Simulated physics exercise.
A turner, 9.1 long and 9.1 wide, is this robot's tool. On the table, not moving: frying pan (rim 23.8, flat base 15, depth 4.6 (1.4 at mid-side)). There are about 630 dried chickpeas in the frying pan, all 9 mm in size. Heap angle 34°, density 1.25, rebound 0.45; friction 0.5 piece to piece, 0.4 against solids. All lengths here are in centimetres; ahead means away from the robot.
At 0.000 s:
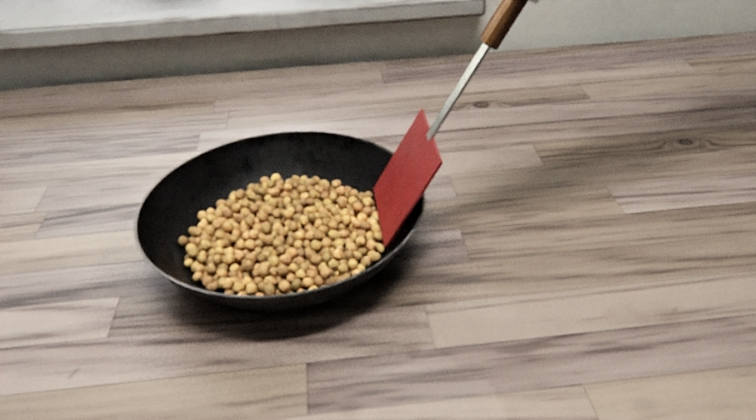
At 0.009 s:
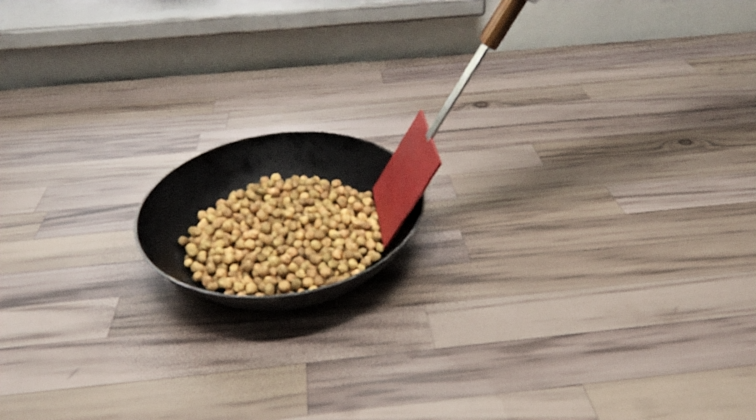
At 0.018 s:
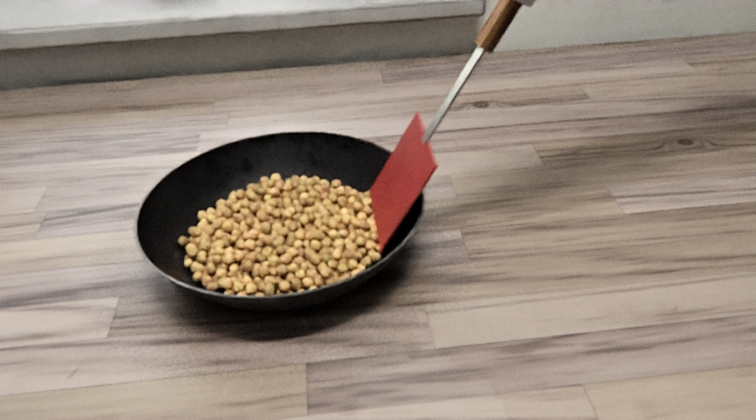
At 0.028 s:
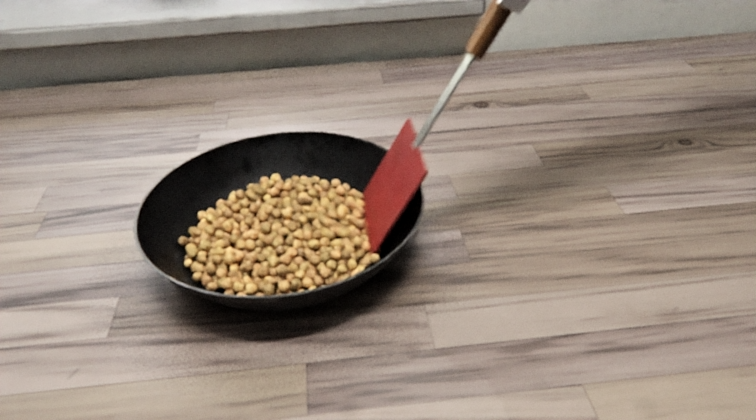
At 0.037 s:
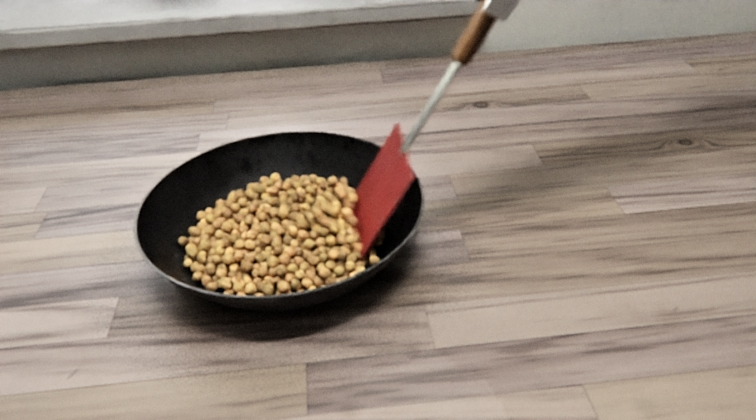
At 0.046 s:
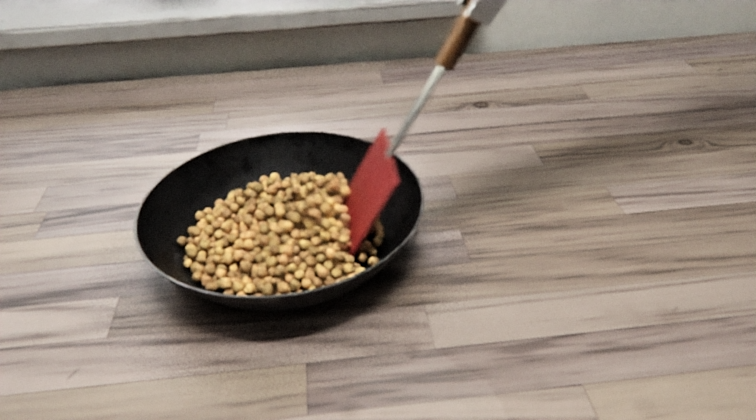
On a wood-patterned tabletop, a red turner at the right side of a black frying pan moves left, pushing dried chickpeas.
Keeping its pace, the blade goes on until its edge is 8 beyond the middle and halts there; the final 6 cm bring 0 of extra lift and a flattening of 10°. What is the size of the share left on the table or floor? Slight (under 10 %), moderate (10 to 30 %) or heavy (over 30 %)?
Heavy.
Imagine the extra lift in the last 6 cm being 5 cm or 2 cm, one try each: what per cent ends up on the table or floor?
Near 25 and 35 percent respectively.
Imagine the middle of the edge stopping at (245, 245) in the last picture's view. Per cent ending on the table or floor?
I'd estimate about 5 per cent.
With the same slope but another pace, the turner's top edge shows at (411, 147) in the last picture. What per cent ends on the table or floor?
Some 20 percent.
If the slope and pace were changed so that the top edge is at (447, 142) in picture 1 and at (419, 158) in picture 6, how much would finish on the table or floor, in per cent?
Some 25 per cent.
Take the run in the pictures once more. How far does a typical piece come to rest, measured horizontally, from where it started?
About 7 cm.
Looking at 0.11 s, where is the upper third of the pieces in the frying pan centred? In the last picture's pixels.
About pixel (241, 214).
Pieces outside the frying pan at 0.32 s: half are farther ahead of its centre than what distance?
18 cm.
After 0.08 s, sloping 60°, highest piece 8 above the table; 631 in the frying pan.
After 0.11 s, sloping 58°, highest piece 12 above the table; 627 in the frying pan, 4 on the blade or in flight.
After 0.32 s, sloping 50°, highest piece 19 above the table; 396 in the frying pan, 134 on the table or floor, 101 on the blade or in flight.
After 1.37 s, sloping 50°, highest piece 4 above the table; 396 in the frying pan, 235 on the table or floor.
At rest, 396 in the frying pan, 235 on the table or floor. That is 37 % on the table or floor.
